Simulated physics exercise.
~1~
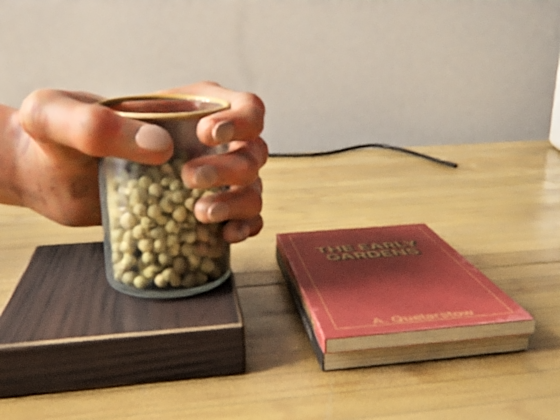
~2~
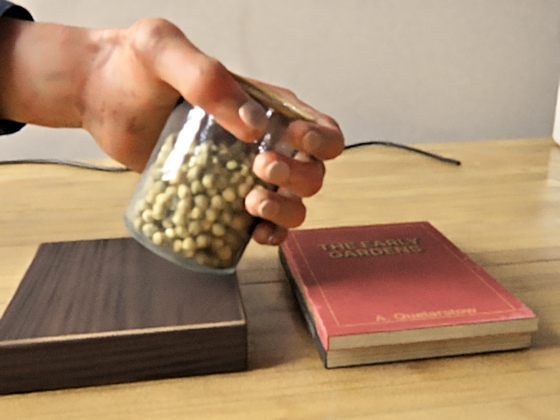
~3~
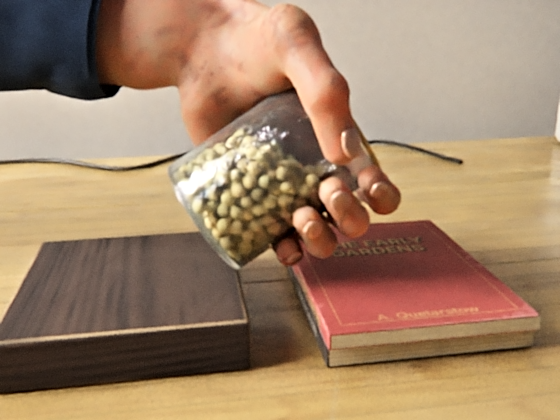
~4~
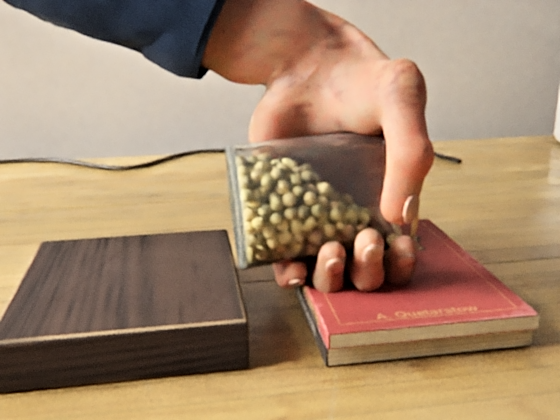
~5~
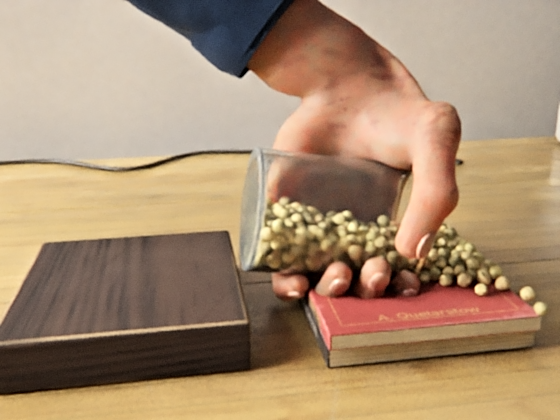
At the start, a hand grips an open glass of pale green soya beans standing upright on a dark wooden block, with a red book lying to the right on a light wooden table. The hand lifts the glass and starts to tilt it toward the book. Moving right, it leans the glass further while the beans stay inside. The glass then comes over the book, nearly on its side, with the beans sloping toward its mouth. Finally, it lies sideways at the book, still held, and some beans spill over the rim across the red cover, while many remain inside.
